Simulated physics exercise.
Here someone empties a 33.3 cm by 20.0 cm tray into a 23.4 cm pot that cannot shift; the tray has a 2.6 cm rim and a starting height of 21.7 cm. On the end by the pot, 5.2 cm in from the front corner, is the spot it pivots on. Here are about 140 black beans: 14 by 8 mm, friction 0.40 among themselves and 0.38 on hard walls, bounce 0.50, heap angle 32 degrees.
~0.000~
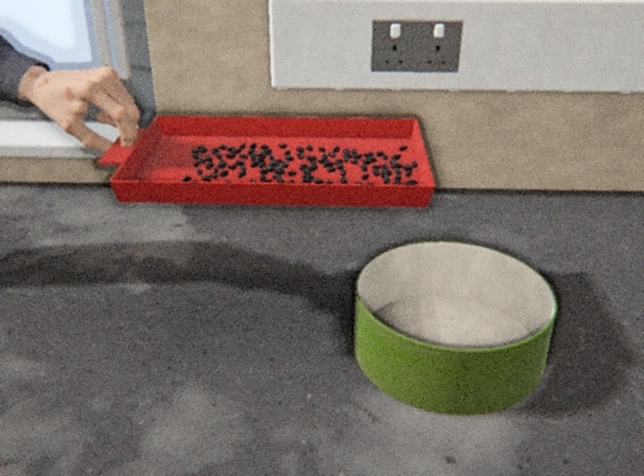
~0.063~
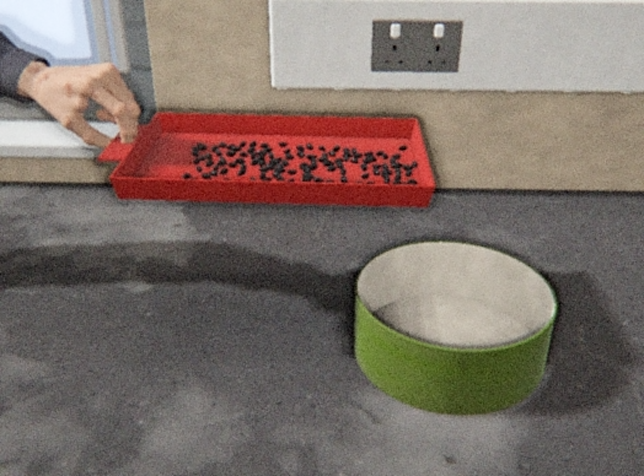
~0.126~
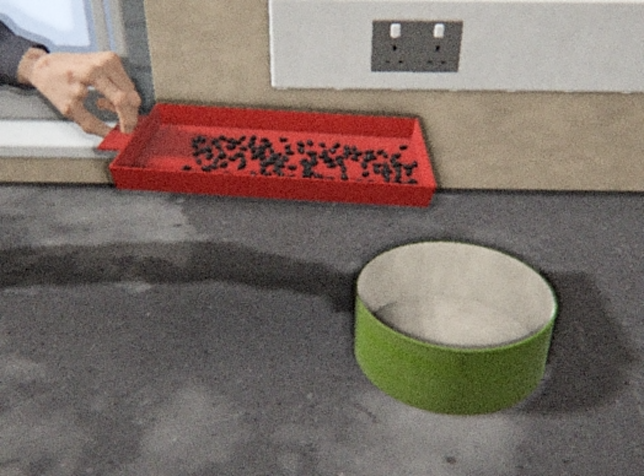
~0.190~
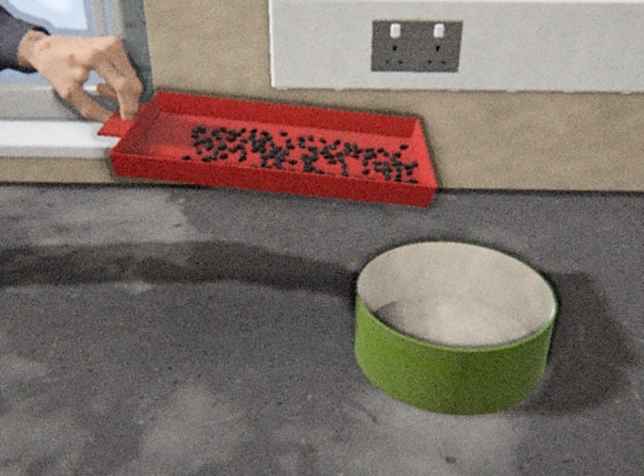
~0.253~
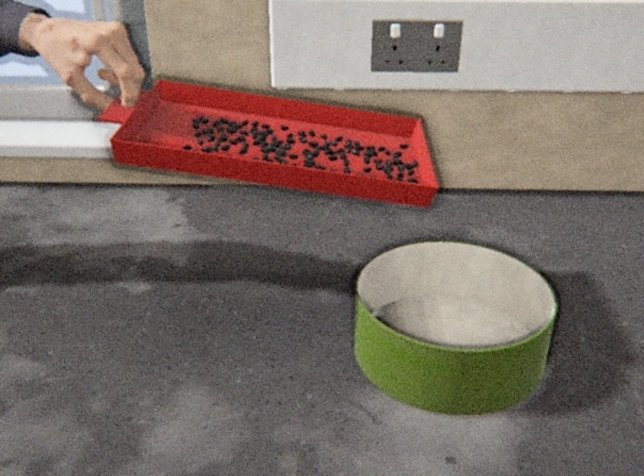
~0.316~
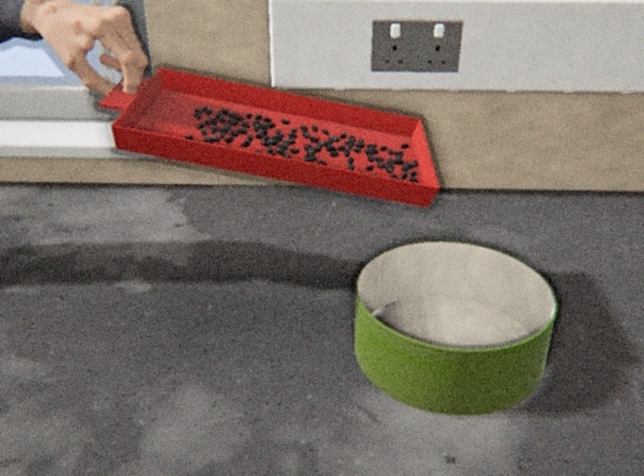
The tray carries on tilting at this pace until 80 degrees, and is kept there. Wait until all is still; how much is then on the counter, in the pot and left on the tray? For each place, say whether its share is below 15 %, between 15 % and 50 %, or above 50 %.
As I see it, counter: I'm guessing a mere smattering of the load; pot: I'm guessing a good helping of the load; tray: I'm guessing the greater portion of the load.
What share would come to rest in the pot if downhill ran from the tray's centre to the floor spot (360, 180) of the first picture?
Roughly 65 % of the pieces.
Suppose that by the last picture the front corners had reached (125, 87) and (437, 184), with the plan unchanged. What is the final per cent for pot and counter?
The pot gets 20 and the counter 5.
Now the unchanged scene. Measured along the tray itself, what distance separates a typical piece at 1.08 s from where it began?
I'd say close to 11 centimetres.
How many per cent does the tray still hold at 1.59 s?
Reading: Approx. 100%.
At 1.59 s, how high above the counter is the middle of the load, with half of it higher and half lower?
Height: Around 24 cm.
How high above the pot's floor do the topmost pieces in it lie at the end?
I'd put it at close to 1.0 centimetres.
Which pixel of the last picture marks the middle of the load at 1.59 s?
By then the middle of the load sits around (419, 154).
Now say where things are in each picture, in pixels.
In the first frame, tray tilt 0 degrees, front corners at (116, 179) and (429, 184); middle of the pieces at (303, 167); pot at (454, 289).
In the second frame, tray tilt 1 degrees, front corners at (116, 176) and (430, 184); middle of the pieces at (303, 166).
In the third frame, tray tilt 3 degrees, front corners at (115, 166) and (430, 184); middle of the pieces at (303, 162).
In the fourth frame, tray tilt 5 degrees, front corners at (115, 152) and (432, 184), lowest corner right front; middle of the pieces at (304, 157).
In the fifth frame, tray tilt 8 degrees, front corners at (116, 138) and (433, 185), lowest corner right front; middle of the pieces at (305, 152).
In the sixth frame, tray tilt 11 degrees, front corners at (118, 125) and (434, 185), lowest corner right front; middle of the pieces at (307, 147); pot at (454, 289). Its pace works out near 40 degrees a second.
Then, at 1.08 s, tilt 43 degrees; the tray holds 100 %, the pot 0 %.
Then, at 1.59 s, tilt 65 degrees; the tray holds 100 %, the pot 0 %.
After 2.16 s, tilt 80 degrees; the tray holds 80 %, the pot 15 %.
By 3.8 s all is still; counter 0 %, pot 40 %, tray 60 %.
